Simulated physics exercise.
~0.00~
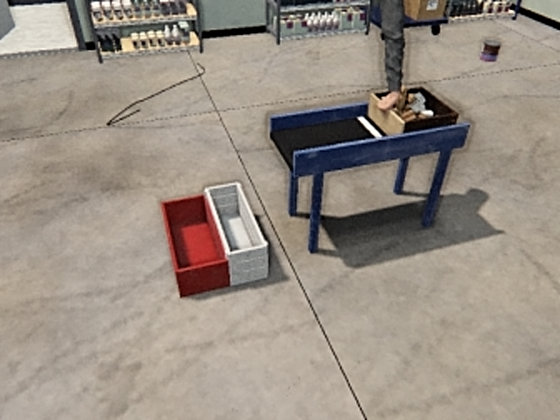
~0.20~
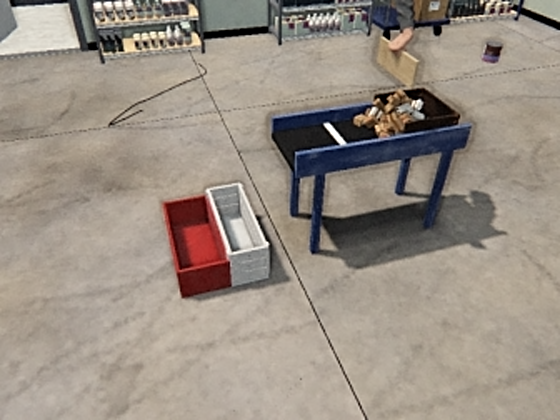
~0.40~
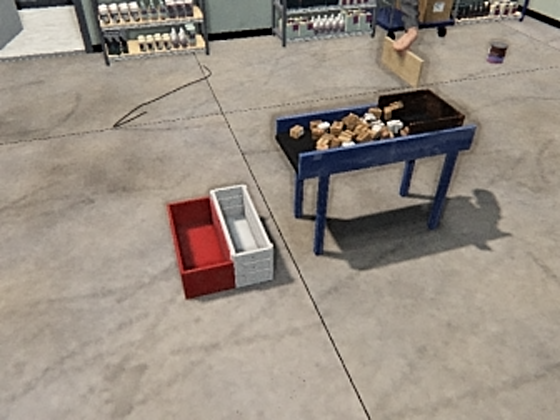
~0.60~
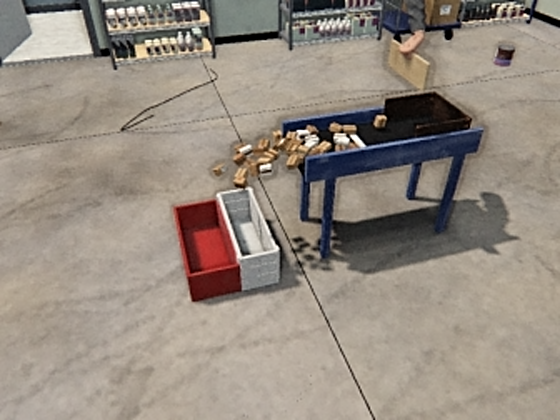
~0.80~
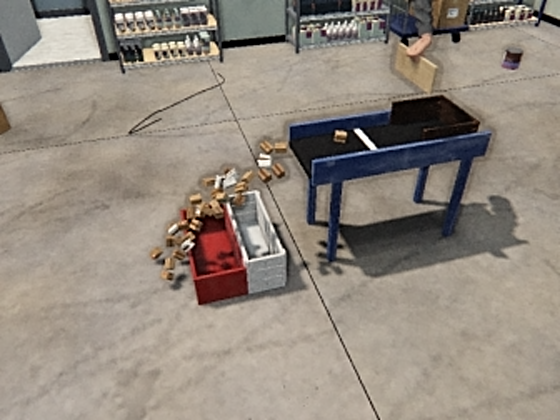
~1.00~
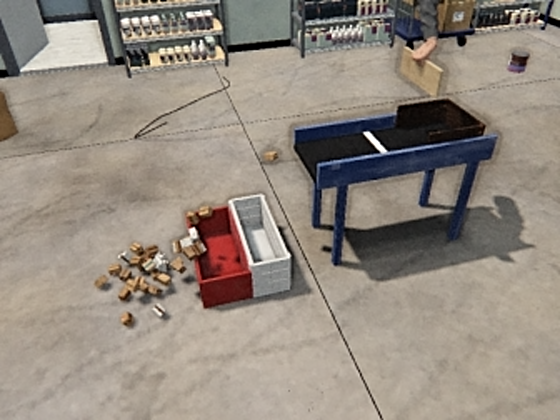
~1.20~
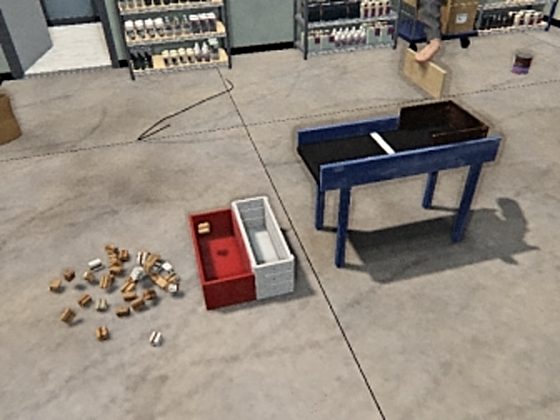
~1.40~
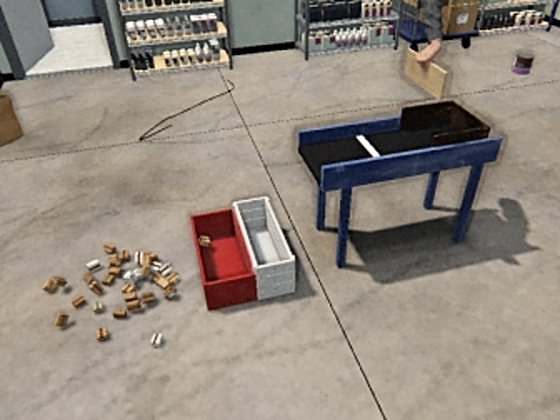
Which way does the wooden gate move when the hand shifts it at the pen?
The gate moves up, lifted by the hand and held above the belt.
